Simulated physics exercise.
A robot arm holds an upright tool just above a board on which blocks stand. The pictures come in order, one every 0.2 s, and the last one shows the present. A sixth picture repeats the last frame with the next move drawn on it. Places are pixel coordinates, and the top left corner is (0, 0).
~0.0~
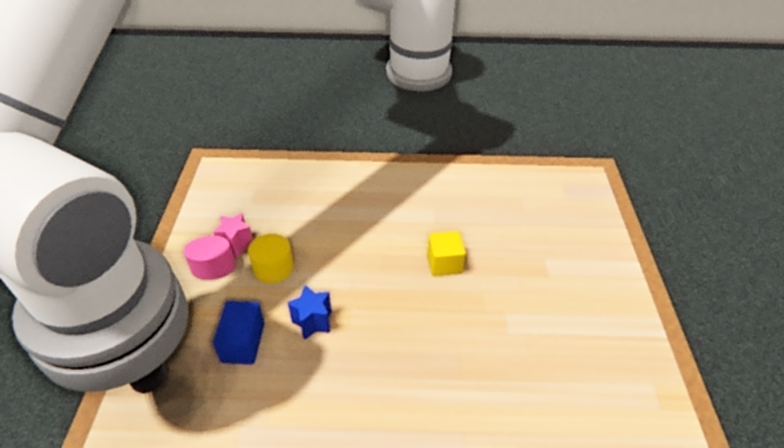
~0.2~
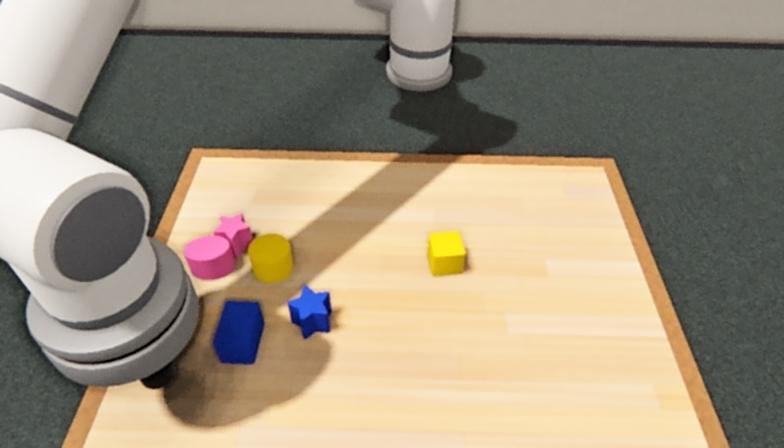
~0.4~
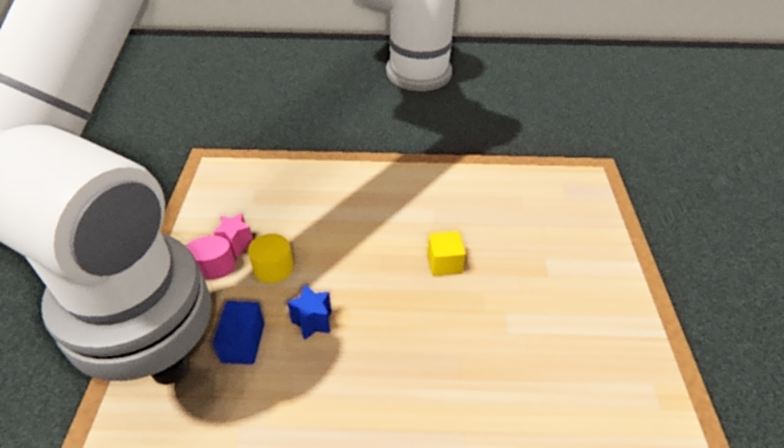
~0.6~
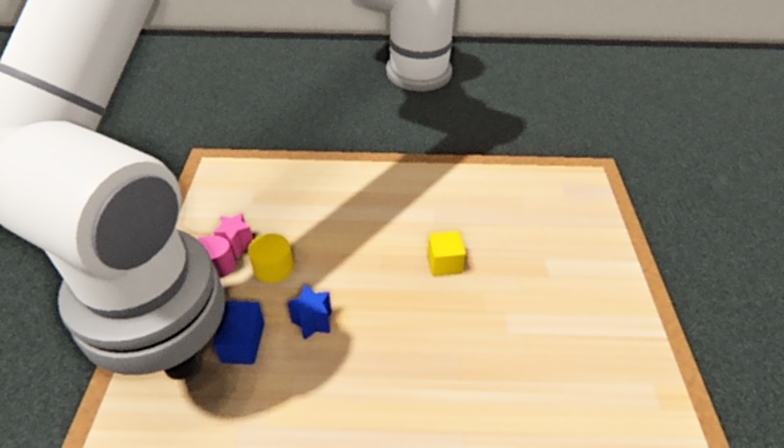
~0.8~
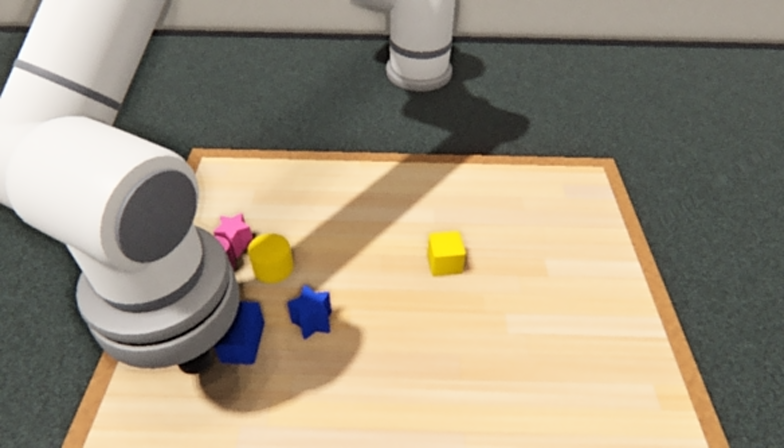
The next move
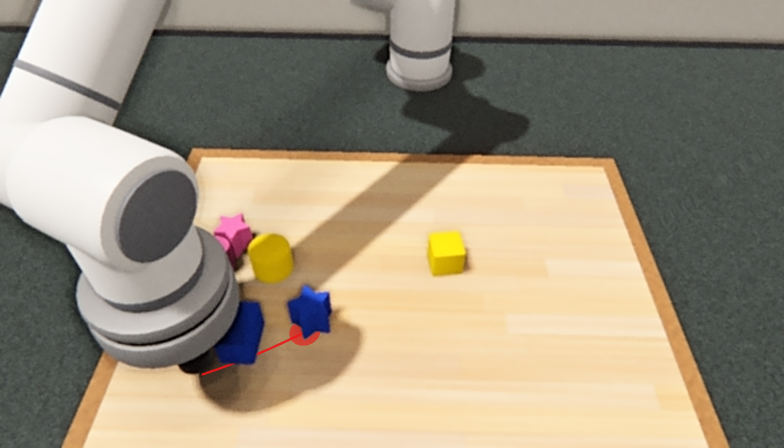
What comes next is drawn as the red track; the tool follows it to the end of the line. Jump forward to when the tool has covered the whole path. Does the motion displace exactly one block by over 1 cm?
No, that is not what happens.
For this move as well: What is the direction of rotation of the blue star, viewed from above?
It swings round clockwise.
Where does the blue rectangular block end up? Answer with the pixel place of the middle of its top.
The centre of its top face lies at (279, 290).
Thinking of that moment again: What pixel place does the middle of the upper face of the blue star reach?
About (326, 290).
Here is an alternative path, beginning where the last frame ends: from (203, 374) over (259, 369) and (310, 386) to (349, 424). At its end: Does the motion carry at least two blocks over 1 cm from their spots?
In short: No.
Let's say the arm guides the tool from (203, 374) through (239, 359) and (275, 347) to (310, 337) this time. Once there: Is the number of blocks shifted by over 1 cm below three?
Yes, I think so.
The line goes from (203, 374) through (239, 362) and (273, 347) to (305, 332).
The first path, step by step. One third of the way, tool at (234, 347); blue rectangular block at (257, 307), turned 25° anticlockwise.
Two thirds of the way, tool at (269, 333); blue rectangular block at (271, 296), turned 70° anticlockwise; blue star at (315, 296), turned 35° clockwise.
At the end, tool at (302, 318); blue rectangular block at (279, 290), turned 105° anticlockwise; yellow circle unmoved; blue star at (326, 290), turned 40° clockwise.
